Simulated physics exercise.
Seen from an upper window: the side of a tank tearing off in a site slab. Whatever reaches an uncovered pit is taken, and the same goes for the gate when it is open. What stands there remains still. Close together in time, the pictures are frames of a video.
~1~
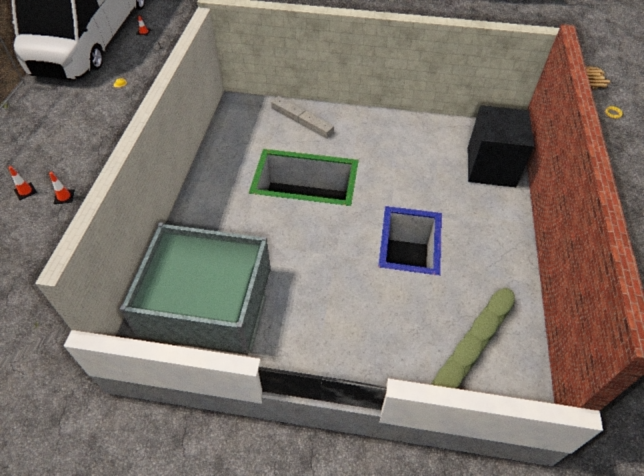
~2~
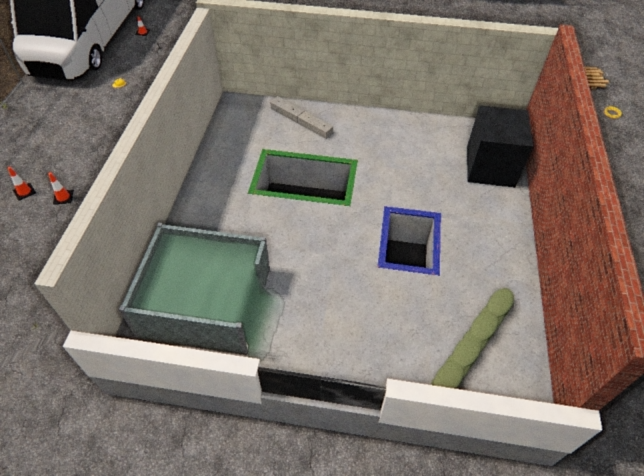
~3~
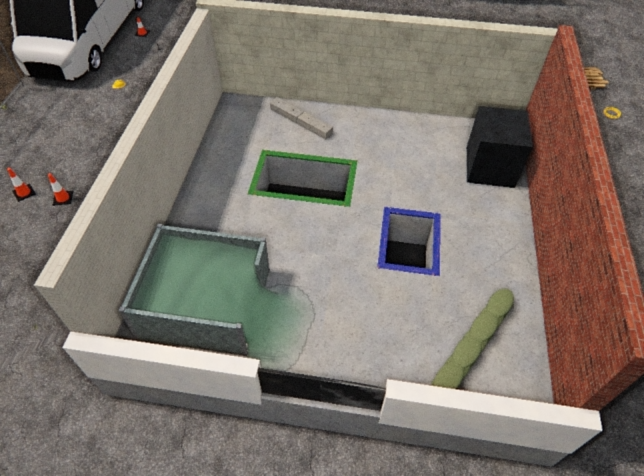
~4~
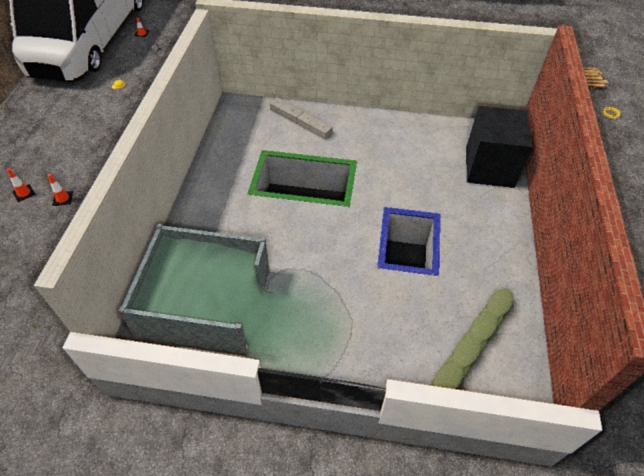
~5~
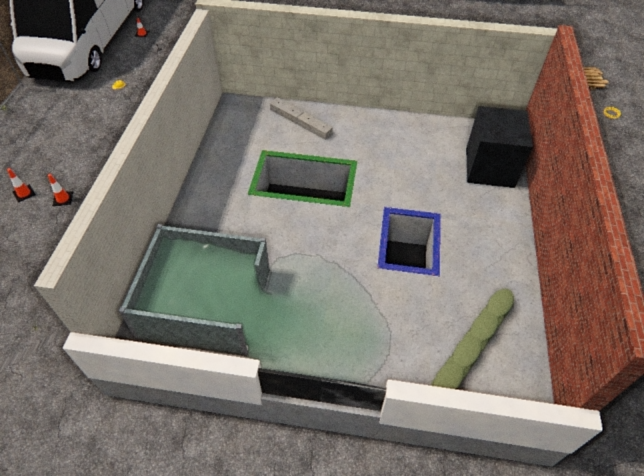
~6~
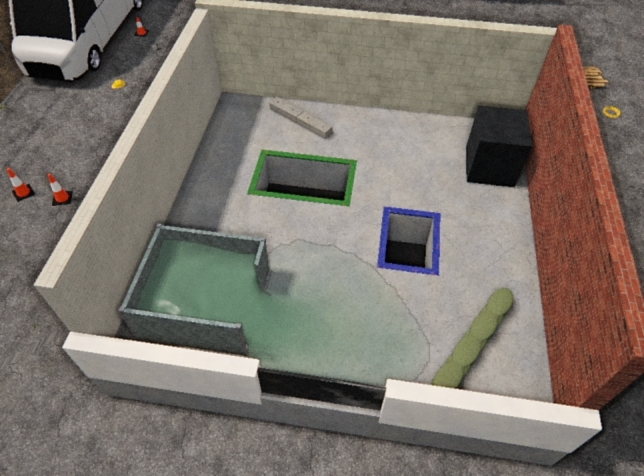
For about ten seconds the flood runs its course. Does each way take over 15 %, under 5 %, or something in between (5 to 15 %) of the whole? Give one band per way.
Per way - the gate: Under 5 %, the blue pit: Over 15 %, the green pit: In between.
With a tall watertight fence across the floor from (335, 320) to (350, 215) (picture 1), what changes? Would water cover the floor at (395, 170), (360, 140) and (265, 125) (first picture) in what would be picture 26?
Point by point: First spared, next spared, last spared.
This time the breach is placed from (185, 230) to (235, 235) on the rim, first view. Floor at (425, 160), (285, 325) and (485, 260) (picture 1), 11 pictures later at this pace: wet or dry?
Spot by spot: Unaffected, then unaffected, then unaffected.
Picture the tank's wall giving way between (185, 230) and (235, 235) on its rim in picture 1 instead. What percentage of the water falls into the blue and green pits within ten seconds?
Blue: 2 percent; green: 55 percent.
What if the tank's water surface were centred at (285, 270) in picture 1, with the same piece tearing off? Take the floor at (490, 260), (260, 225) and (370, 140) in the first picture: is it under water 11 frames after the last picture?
Soaked - unflooded - unflooded.
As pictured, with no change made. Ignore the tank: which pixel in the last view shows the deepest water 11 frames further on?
Close to (425, 394).
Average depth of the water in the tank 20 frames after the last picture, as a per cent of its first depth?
By my count, 24 per cent.
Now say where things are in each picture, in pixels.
In the first frame, the tank at (198, 275) is whole and still.
In the second frame, the front is at a hidden place, out from the gap at (250, 311).
In the third frame, water pours out at (250, 314) and has run to (303, 300).
In the fourth frame, the front is at (346, 319), out from the gap at (250, 315).
In the fifth frame, the front is at (382, 353), out from the gap at (251, 315).
In the sixth frame, the front is at (422, 362), out from the gap at (250, 315).
A moment on, water covers 25 % of the floor; the gate 0 %, the blue pit 1 %, the green pit 0 %.
Next, water covers 35 % of the floor; the gate 0 %, the blue pit 3 %, the green pit 0 %.
Then, water covers 45 % of the floor; the gate 0 %, the blue pit 8 %, the green pit 0 %.
Later, water covers 65 % of the floor; the gate 0 %, the blue pit 16 %, the green pit 1 %.
In the end, water covers 75 % of the floor; the gate 0 %, the blue pit 25 %, the green pit 9 %.
